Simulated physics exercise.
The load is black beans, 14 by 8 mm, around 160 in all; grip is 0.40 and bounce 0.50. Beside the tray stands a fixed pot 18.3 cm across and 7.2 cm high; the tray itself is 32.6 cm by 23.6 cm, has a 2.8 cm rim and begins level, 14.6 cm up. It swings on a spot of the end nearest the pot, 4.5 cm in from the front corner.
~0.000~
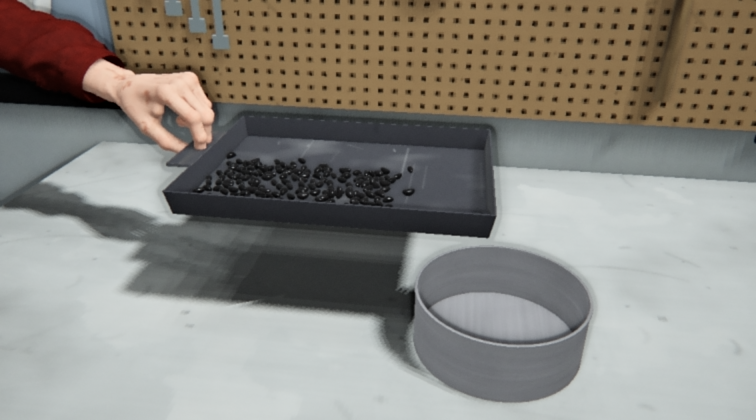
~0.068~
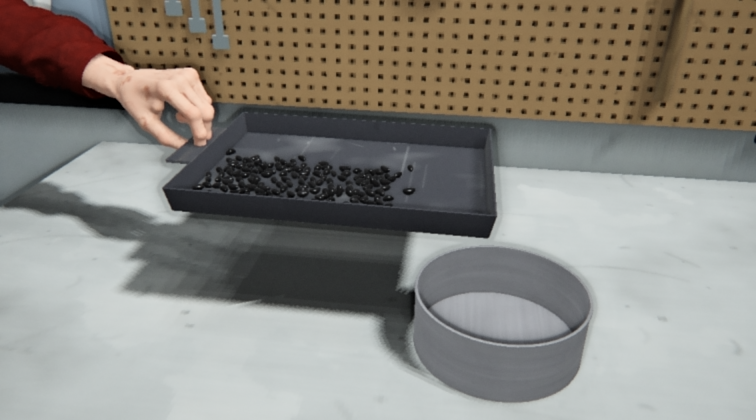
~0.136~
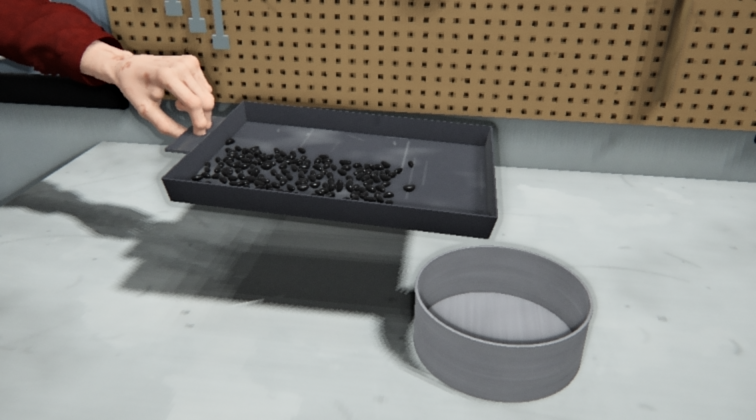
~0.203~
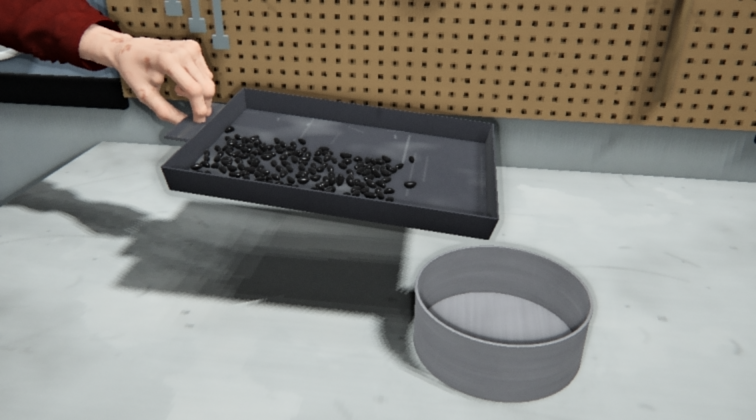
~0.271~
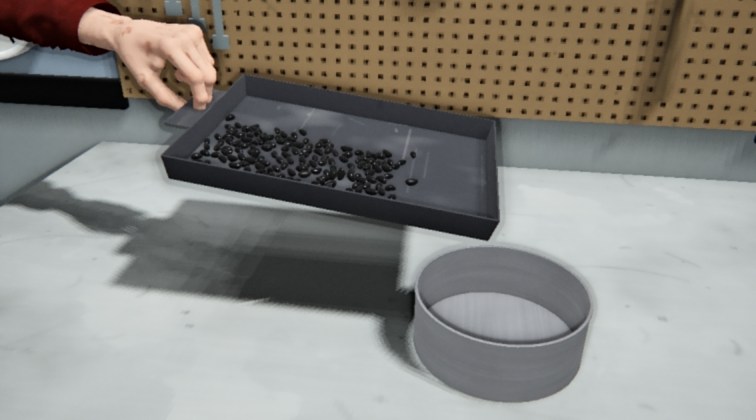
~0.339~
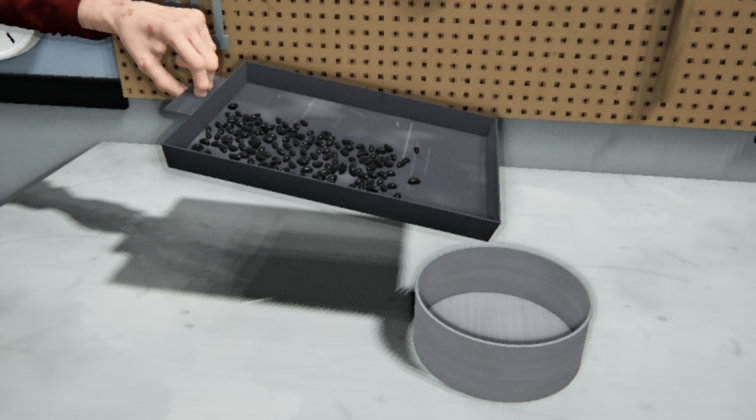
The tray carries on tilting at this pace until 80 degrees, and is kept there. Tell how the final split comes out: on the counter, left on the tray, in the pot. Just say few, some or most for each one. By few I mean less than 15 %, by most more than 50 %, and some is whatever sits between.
I would say counter few, left on the tray some, pot most.
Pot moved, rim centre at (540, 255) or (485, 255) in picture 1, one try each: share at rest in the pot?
That gives roughly 10 per cent and then 20 per cent.
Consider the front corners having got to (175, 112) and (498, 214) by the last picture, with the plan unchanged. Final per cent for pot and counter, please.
Pot 20 % / counter 10 %.
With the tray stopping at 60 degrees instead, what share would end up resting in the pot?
About 10 in a hundred would end up in the pot.
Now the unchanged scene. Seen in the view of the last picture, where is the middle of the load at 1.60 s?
I'd put it close to (479, 200).
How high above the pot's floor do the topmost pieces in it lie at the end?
Around 2.0 cm above the floor.
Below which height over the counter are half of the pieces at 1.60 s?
Some 18 cm.
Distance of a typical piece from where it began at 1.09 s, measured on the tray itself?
14 cm.
Then, at 1.09 s, tilt 43 degrees; the tray holds 100 %, the pot 0 %.
Then, at 1.60 s, tilt 65 degrees; the tray holds 95 %, the pot 5 %.
Then, at 2.17 s, tilt 80 degrees; the tray holds 60 %, the pot 35 %.
By 3.4 s all is still; counter 0 %, tray 25 %, pot 75 %.
